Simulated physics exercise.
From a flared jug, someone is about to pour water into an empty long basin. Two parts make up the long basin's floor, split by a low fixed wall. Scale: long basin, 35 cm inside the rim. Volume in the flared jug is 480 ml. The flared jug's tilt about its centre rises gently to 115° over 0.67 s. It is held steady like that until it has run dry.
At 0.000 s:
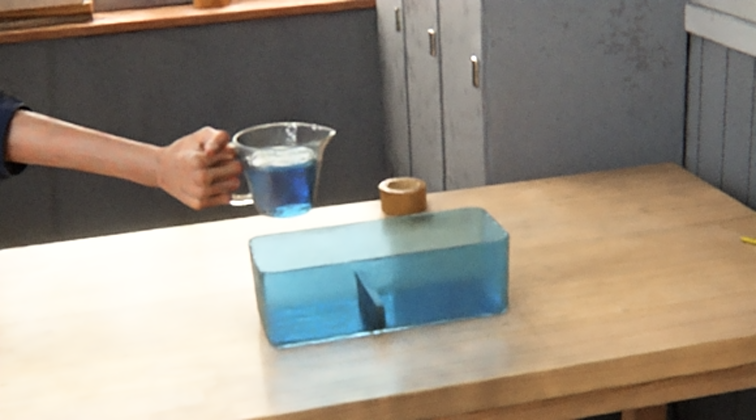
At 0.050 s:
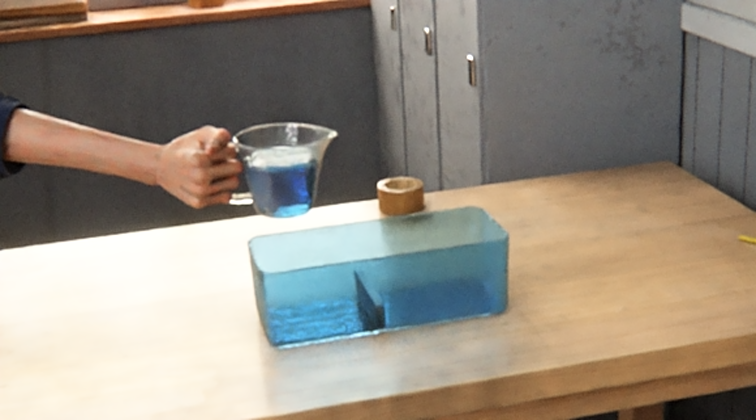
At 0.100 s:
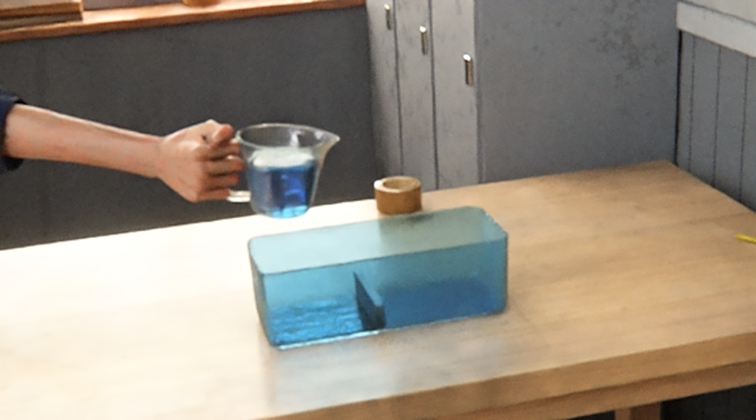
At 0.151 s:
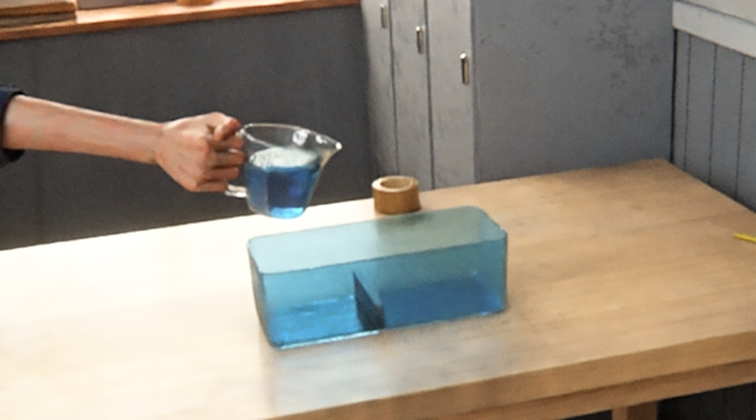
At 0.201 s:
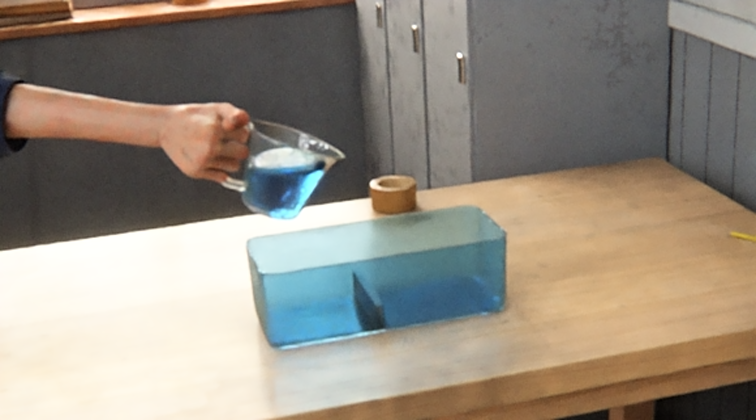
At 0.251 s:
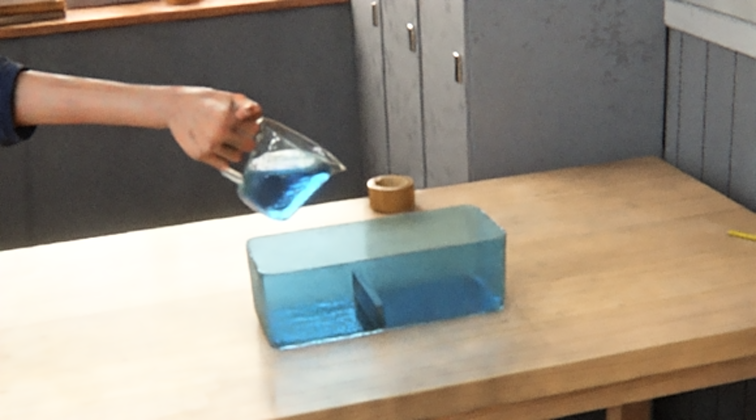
On a wooden table in a gray-walled room, a hand held a clear jug of blue liquid above a long, bluish basin with a low divider, then gradually tilted the jug to the right.
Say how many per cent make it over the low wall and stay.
About 40 per cent makes it over and stays.
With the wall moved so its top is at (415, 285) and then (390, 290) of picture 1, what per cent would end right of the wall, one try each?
Around 15 and 15 percent, in that order.
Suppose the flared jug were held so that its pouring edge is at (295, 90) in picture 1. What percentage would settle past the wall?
Result then: Approx. 10 %.
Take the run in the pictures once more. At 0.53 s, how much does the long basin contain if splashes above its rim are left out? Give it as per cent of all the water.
The basin holds roughly 40 in a hundred parts at that moment.
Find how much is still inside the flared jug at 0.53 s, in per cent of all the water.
Remaining: Near 36 % of the total.
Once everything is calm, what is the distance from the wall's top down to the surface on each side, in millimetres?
About 24 mm left, about 30 mm right.
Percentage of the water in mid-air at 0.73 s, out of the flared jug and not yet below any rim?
Something like 3 per cent is in the air then.
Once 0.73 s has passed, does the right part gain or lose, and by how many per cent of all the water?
Looks like it goes higher by around 2.
Then, 0.53 s in, the tilt is 103° and 36 per cent is still to pour, 13 is left of the wall and 26 right of it.
Then, 0.73 s in, the tilt is 115° and 1 per cent is still to pour, 59 is left of the wall and 38 right of it.
Then, 0.94 s in, the tilt is 115° and 0 per cent is still to pour, 58 is left of the wall and 39 right of it.
Then, 1.17 s in, the tilt is 115° and 0 per cent is still to pour, 58 is left of the wall and 40 right of it.
Finally, 58 per cent lies left of the wall, 40 right of it and 2 outside.
